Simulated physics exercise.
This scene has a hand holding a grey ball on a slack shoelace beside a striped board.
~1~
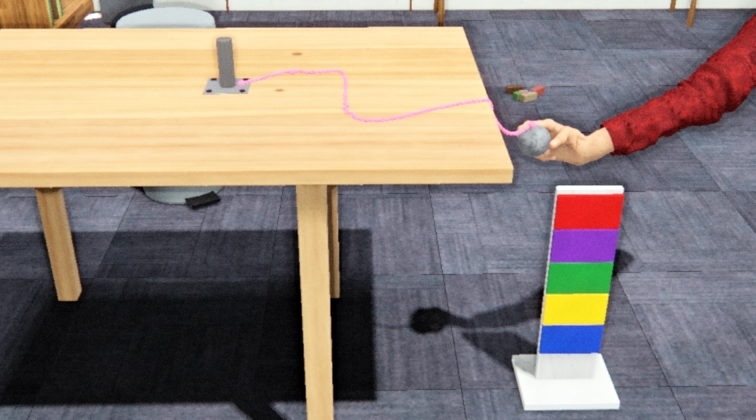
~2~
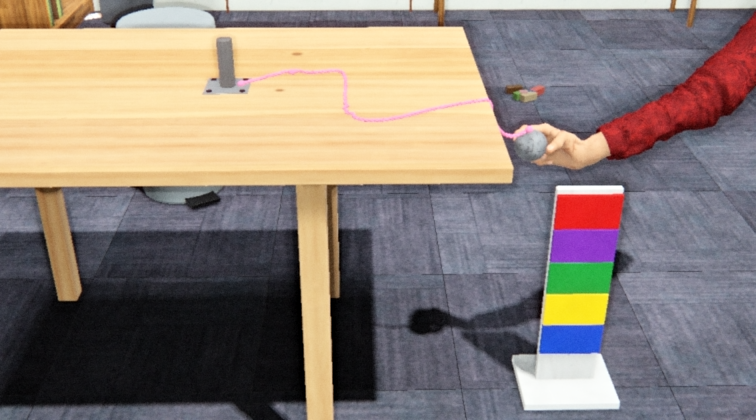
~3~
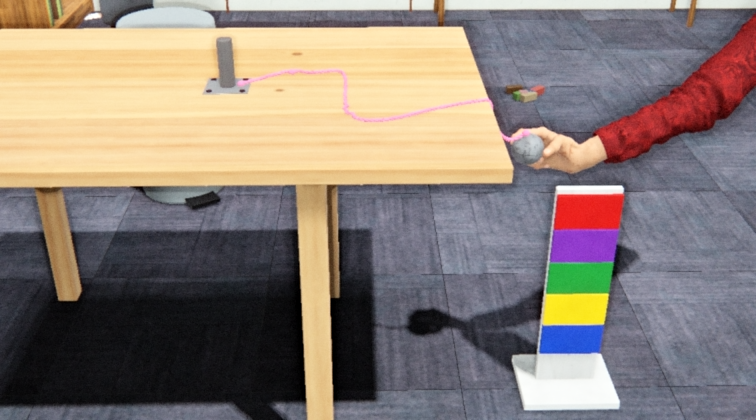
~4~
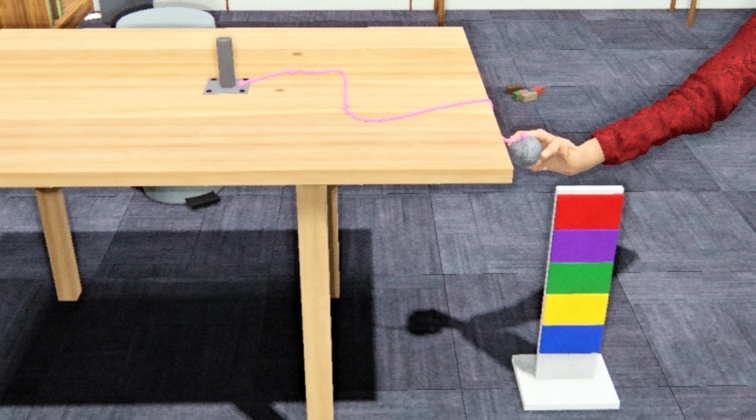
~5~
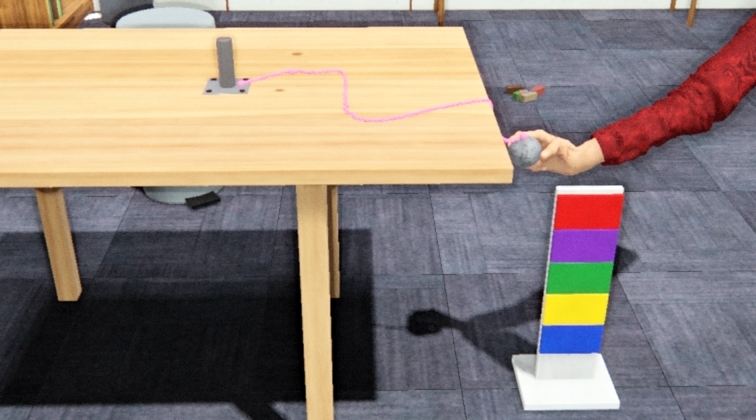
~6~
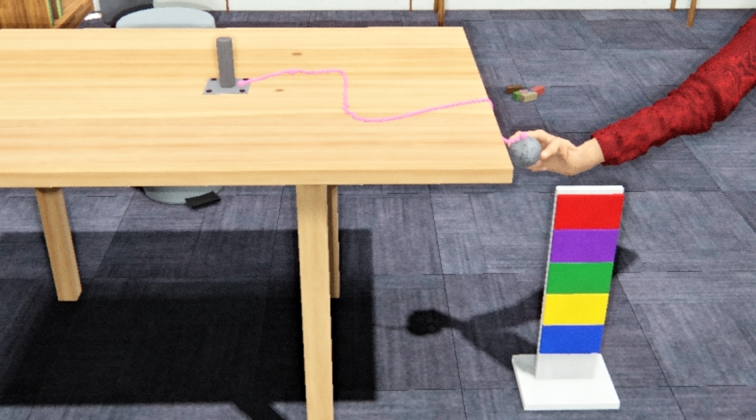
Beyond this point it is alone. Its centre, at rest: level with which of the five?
Yellow.
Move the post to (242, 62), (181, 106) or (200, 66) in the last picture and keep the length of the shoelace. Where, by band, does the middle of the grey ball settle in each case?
Yellow; green; green.
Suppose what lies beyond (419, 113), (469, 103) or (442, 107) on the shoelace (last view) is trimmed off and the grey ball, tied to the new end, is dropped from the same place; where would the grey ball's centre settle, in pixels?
Try by try, around (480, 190), (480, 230) and (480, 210).
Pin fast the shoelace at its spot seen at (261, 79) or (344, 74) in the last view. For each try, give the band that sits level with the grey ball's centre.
In order: Yellow; green.
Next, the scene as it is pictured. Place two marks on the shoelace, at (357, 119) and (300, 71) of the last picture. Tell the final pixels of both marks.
One ends up around (484, 114), the other around (330, 86).
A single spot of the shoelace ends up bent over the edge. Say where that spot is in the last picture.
Around (347, 111).
A little later, ball near (494, 297); level with yellow.
Next, ball near (457, 291); level with yellow.
When it is over, ball near (470, 300); level with yellow. The shoelace holds its middle at yellow.
